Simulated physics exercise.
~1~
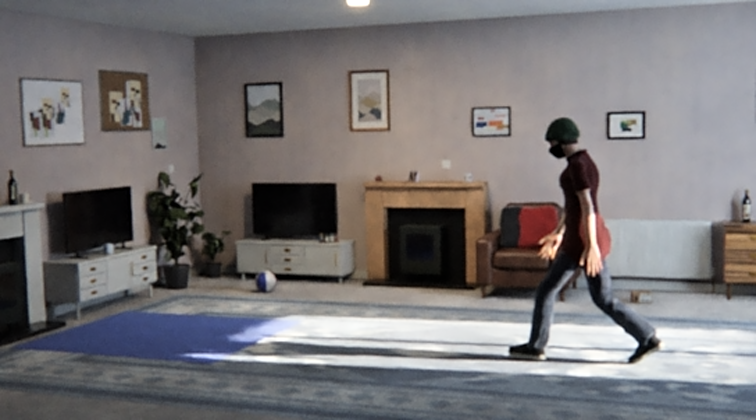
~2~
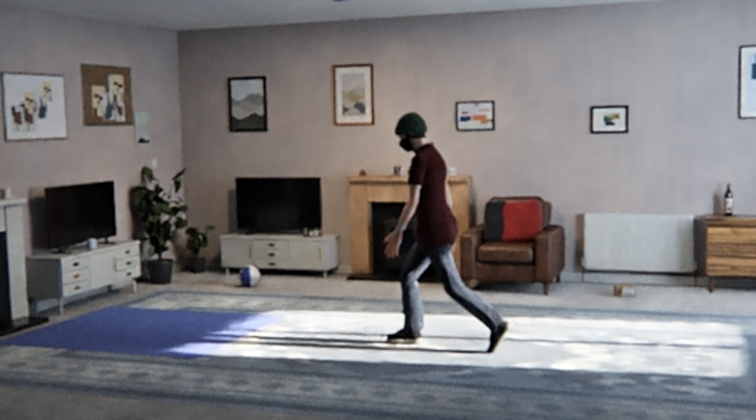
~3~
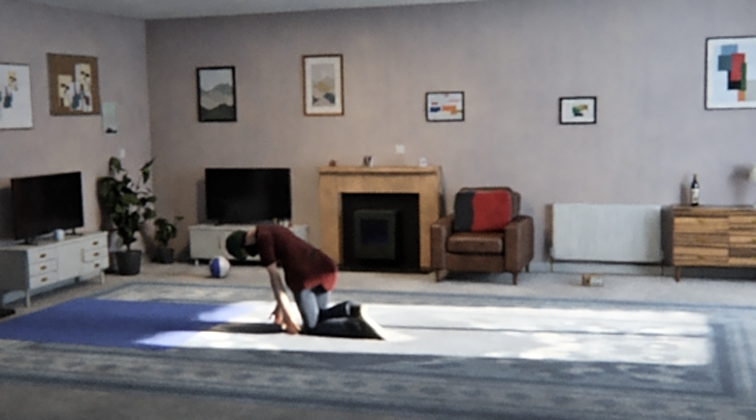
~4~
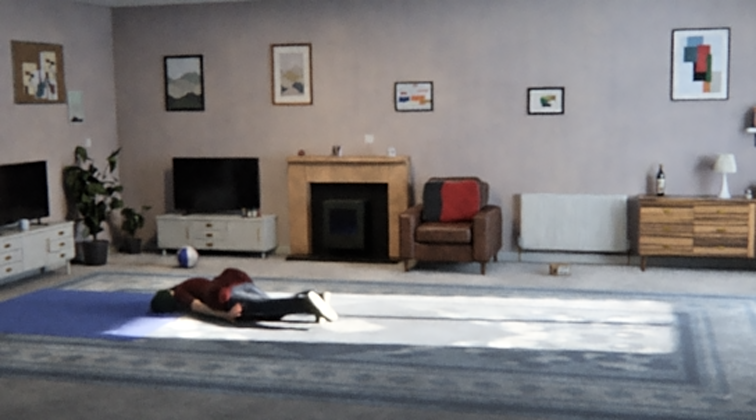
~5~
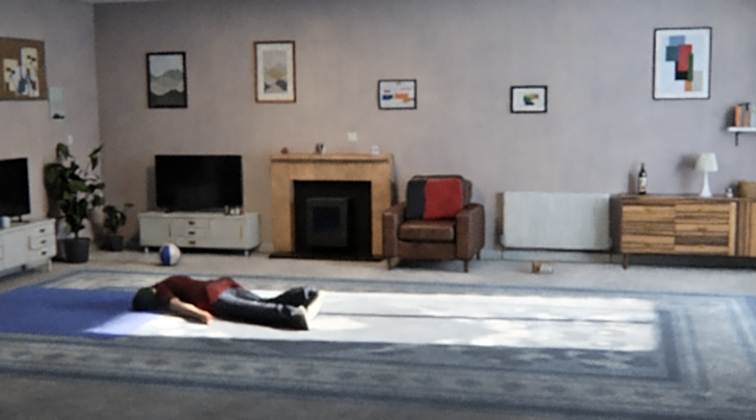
The clip opens in a sunlit living room, where a person in a dark green cap, dark red top and jeans strides left with empty hands toward a blue mat. The camera pans slightly right as the walker passes the armchair and fireplace. Near the mat, the person drops to their knees and folds forward, head low and arms hanging down. The body then pitches flat onto the floor, face down. It ends with the person lying stretched out and still, head over the near edge of the blue mat, hips short of it and legs trailing right.
